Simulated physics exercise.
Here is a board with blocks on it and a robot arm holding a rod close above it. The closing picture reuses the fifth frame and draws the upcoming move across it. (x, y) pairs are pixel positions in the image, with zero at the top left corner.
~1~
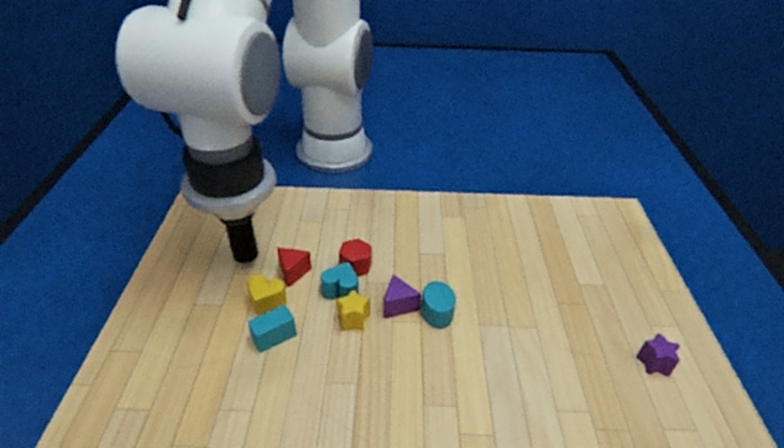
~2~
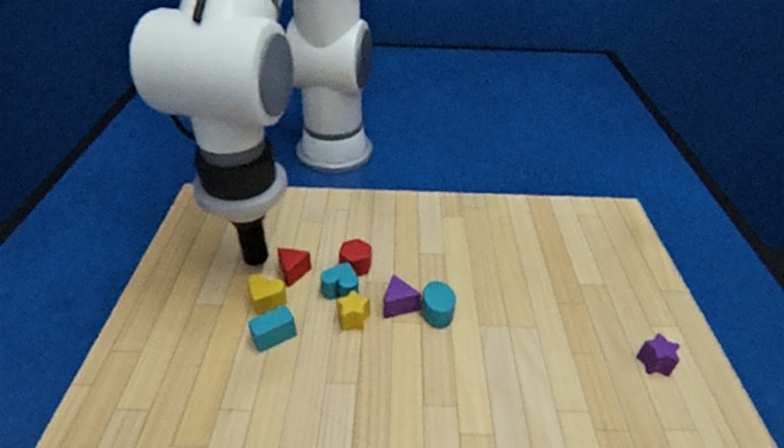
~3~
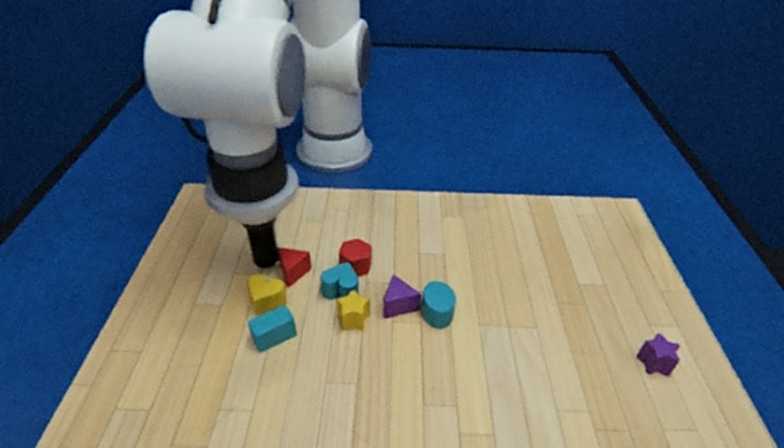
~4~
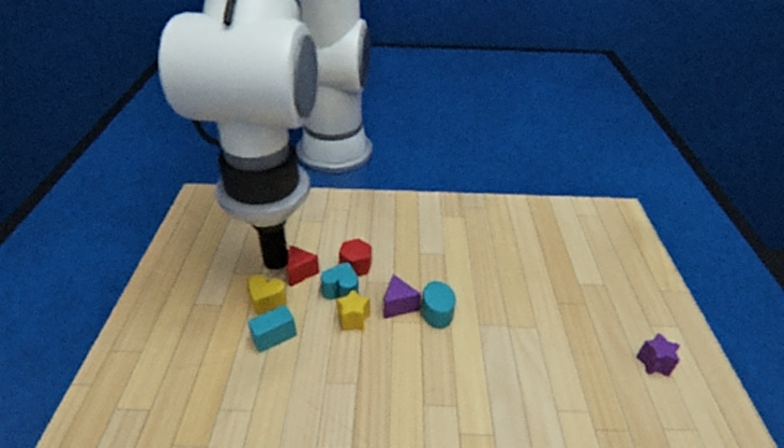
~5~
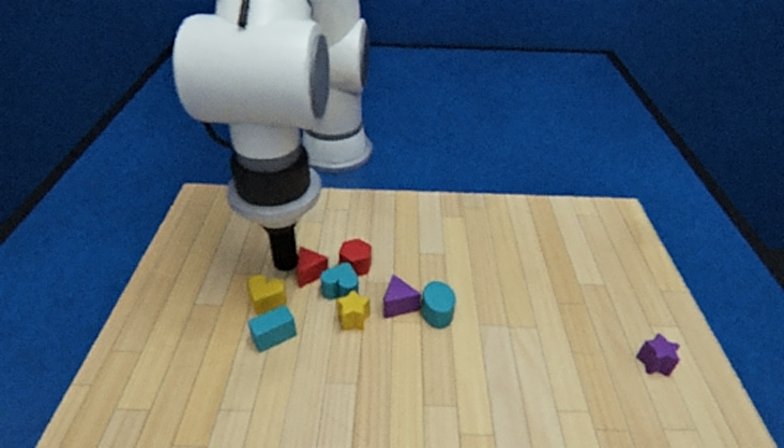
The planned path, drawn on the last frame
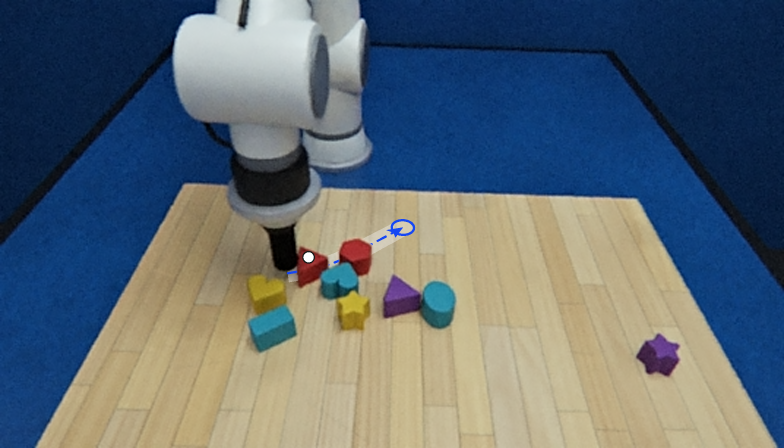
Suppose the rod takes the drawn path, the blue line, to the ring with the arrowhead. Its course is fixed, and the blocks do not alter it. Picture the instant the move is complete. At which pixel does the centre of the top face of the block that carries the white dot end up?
Its top middle is near (355, 257).
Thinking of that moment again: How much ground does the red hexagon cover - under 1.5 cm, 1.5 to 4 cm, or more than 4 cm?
I reckon it covers between 1.5 and 4 cm.
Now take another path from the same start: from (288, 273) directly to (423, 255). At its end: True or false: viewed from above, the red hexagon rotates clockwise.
Verdict: False.
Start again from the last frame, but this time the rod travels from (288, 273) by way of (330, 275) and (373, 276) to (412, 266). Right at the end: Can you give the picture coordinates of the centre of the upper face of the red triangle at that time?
The middle of the upper face of the red triangle will lie at about (413, 268) in the picture.
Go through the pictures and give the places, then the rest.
Tip of the rod at (246, 256), middles of tops, yellow heart block at (264, 286), red triangle at (291, 256), turquoise heart block at (341, 275), red hexagon at (355, 249), in the first frame.
Rod at (256, 258), nothing pushed, in the second frame.
Rod at (266, 260), nothing pushed, in the third frame.
Rod at (277, 262), red triangle at (299, 256), in the fourth frame.
Rod at (286, 264), yellow heart block at (264, 286), red triangle at (309, 257), turquoise heart block at (341, 275), red hexagon at (355, 249), in the fifth frame.
The line goes from (288, 273) via (352, 254), ending at (403, 227); the dot is on the red triangle.
The first path, step by step. One third of the way, rod at (333, 253); red triangle at (349, 256), turned 40° clockwise; turquoise heart block at (345, 276), turned 25° clockwise; red hexagon at (372, 246), turned 30° anticlockwise.
Two thirds of the way, rod at (370, 235); red triangle at (355, 257), turned 50° clockwise; turquoise heart block at (345, 276), turned 30° clockwise; red hexagon at (381, 246), turned 25° anticlockwise.
At the end, rod at (403, 218); yellow heart block unmoved; red triangle at (355, 257), turned 50° clockwise; turquoise heart block at (345, 276), turned 30° clockwise; red hexagon at (381, 246), turned 25° anticlockwise.
